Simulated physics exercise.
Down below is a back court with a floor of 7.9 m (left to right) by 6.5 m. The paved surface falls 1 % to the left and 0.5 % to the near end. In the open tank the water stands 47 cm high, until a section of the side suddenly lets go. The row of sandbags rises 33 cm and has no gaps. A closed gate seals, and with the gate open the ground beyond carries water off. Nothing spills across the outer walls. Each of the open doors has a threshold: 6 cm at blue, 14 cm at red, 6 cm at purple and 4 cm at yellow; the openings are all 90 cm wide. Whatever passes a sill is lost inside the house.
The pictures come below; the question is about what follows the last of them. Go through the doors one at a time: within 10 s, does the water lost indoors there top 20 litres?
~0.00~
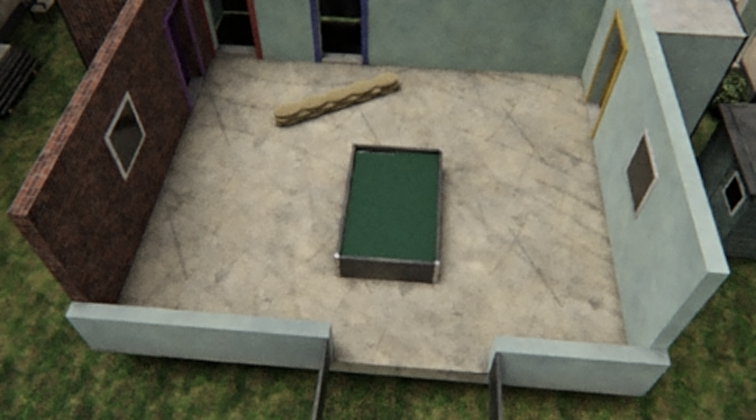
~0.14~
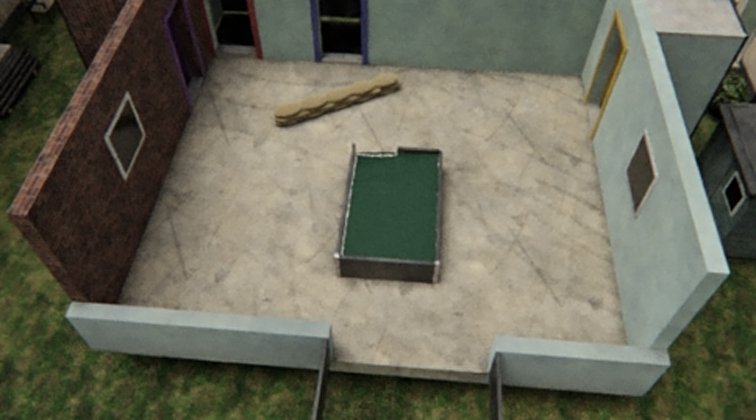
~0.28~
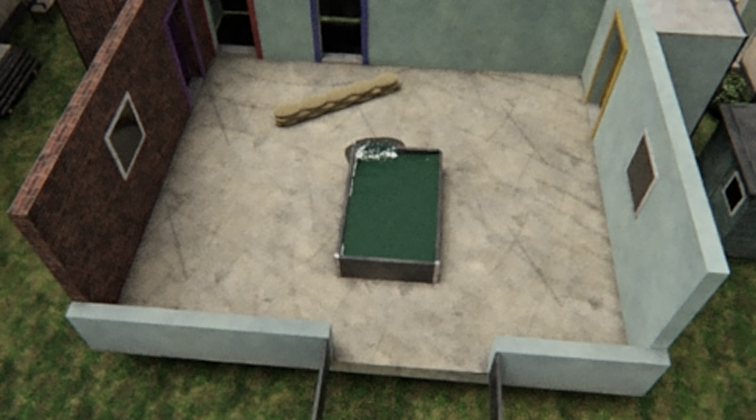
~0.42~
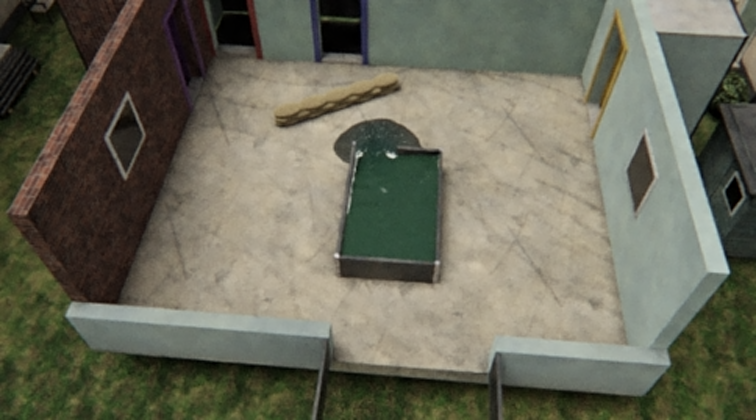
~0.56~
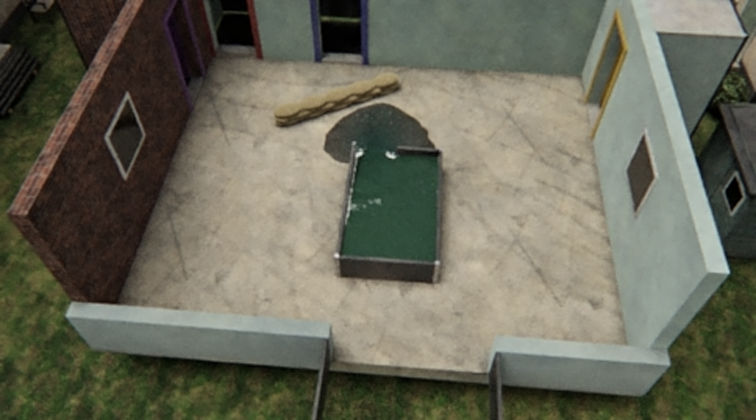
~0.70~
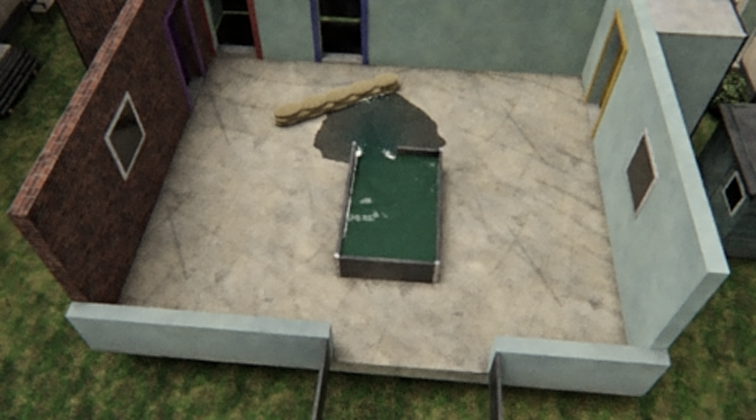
Blue door - no, it does not. Red door - no, it does not. Purple door - no, it does not. Yellow door - yes, it does.
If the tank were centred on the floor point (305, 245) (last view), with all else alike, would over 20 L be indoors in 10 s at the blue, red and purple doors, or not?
Measured against that limit, blue comes out short of it, red short of it and purple beyond it.
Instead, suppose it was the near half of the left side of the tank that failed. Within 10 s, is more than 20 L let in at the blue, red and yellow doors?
Then it goes blue fine, red fine, yellow fine.
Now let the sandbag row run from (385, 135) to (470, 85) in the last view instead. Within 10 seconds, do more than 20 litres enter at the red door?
Red: Within it.
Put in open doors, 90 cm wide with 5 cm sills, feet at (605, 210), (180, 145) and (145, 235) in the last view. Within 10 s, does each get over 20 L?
In sequence the answers are less than that, less than that and less than that.
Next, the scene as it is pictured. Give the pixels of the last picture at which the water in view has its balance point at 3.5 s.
Around (394, 169).
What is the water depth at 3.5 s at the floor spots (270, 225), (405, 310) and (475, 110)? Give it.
Approximately 0, 0 and 4 centimetres, going through them in turn.
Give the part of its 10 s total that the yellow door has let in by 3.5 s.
I'd say close to 0 percent.
After 1.4 s water covers 10 % of the floor and is deepest (26 cm) near (345, 112); blue door not reached, red door not reached, purple door not reached, yellow door not reached.
After 2.2 s water covers 15 % of the floor and is deepest (24 cm) near (354, 112); blue door not reached, red door not reached, purple door not reached, yellow door not reached.
After 3.5 s water covers 30 % of the floor and is deepest (20 cm) near (355, 106); blue door 1 cm at the sill, 0 L in, red door not reached, purple door not reached, yellow door not reached.
After 6.0 s water covers 45 % of the floor and is deepest (14 cm) near (354, 112); blue door 1 cm at the sill, 0 L in, red door not reached, purple door 1 cm at the sill, 0 L in, yellow door 9 cm at the sill, 32 L in.
After 10.0 s water covers 70 % of the floor and is deepest (8 cm) near (354, 112); blue door 1 cm at the sill, 0 L in, red door 3 cm at the sill, 0 L in, purple door 3 cm at the sill, 0 L in, yellow door 5 cm at the sill, 58 L in.
